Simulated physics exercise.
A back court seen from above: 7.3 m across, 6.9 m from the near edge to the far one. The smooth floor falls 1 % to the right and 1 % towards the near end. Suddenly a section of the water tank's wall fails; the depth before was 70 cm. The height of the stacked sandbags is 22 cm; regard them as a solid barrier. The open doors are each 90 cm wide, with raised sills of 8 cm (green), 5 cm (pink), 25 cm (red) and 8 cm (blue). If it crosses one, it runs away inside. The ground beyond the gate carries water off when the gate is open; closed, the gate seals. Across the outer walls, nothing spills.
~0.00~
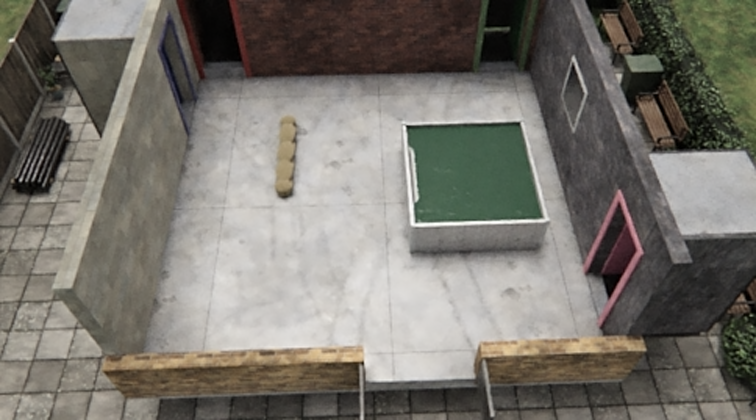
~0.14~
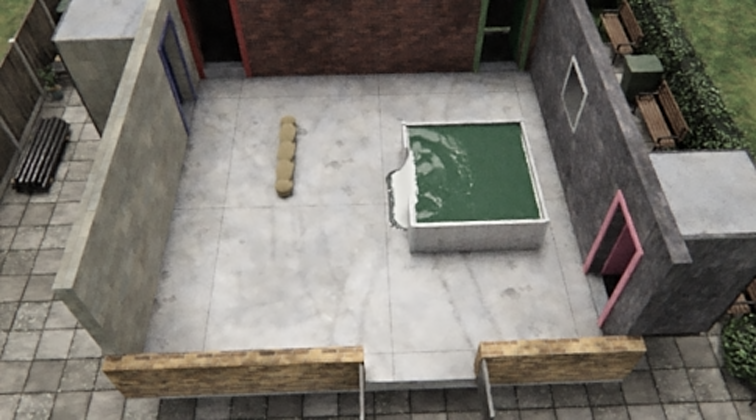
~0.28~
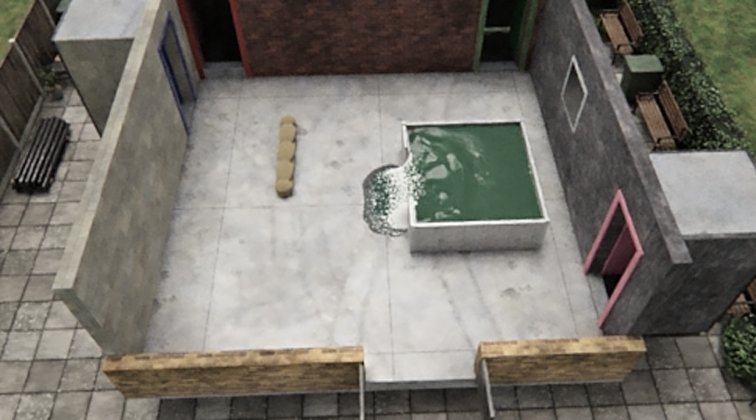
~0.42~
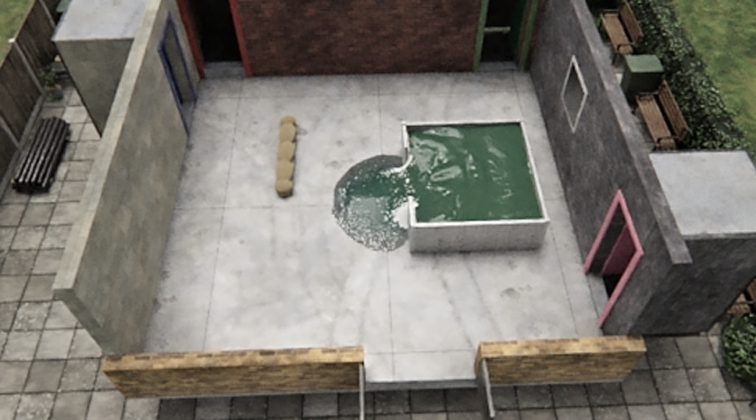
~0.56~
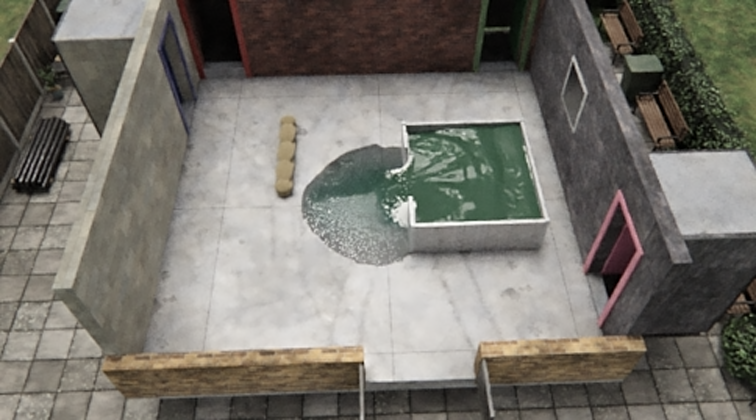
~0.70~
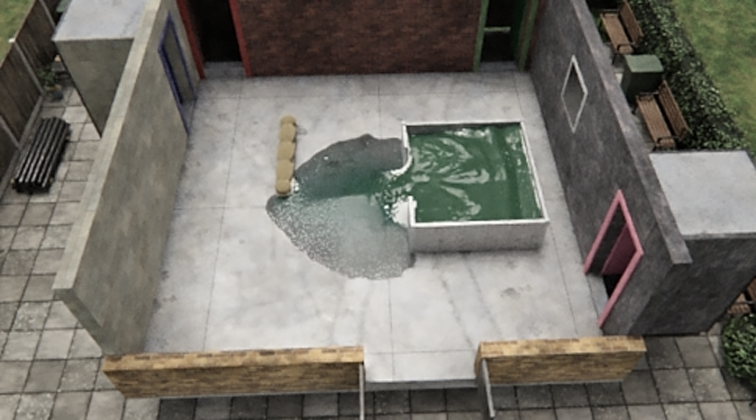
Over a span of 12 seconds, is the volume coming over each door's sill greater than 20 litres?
Outcome: Green door: Limit not crossed. Pink door: Limit crossed. Red door: Limit not crossed. Blue door: Limit not crossed.
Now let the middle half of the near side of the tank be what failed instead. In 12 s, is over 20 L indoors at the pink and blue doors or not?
Versus the limit - pink: Exceeded, blue: Within.
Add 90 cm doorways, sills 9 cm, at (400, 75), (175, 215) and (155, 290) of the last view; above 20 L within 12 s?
In that order: Short of it, beyond it, beyond it.
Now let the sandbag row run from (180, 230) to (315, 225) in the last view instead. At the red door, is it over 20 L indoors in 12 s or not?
Well, at red the limit is respected.
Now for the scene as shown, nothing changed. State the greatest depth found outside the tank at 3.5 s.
Peak depth: Approx. 35 cm.
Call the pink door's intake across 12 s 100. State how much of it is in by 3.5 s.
Estimate: Around 0 per cent.
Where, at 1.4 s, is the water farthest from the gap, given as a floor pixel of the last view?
I'd put it near pixel (166, 249) of the last picture.
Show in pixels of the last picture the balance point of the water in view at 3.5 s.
(361, 205).
After 1.4 s water covers 30 % of the floor and is deepest (36 cm) near (396, 202); green door not reached, pink door not reached, red door not reached, blue door not reached.
After 2.2 s water covers 45 % of the floor and is deepest (33 cm) near (301, 183); green door not reached, pink door not reached, red door not reached, blue door not reached.
After 3.5 s water covers 55 % of the floor and is deepest (35 cm) near (140, 374); green door not reached, pink door not reached, red door 3 cm at the sill, 0 L in, blue door 5 cm at the sill, 0 L in.
After 7.0 s water covers 95 % of the floor and is deepest (16 cm) near (163, 373); green door 5 cm at the sill, 0 L in, pink door 10 cm at the sill, 0 L in, red door 7 cm at the sill, 0 L in, blue door 8 cm at the sill, 4 L in.
After 12.0 s water covers 95 % of the floor and is deepest (14 cm) near (556, 361); green door 7 cm at the sill, 0 L in, pink door 12 cm at the sill, 138 L in, red door 4 cm at the sill, 0 L in, blue door 4 cm at the sill, 5 L in.
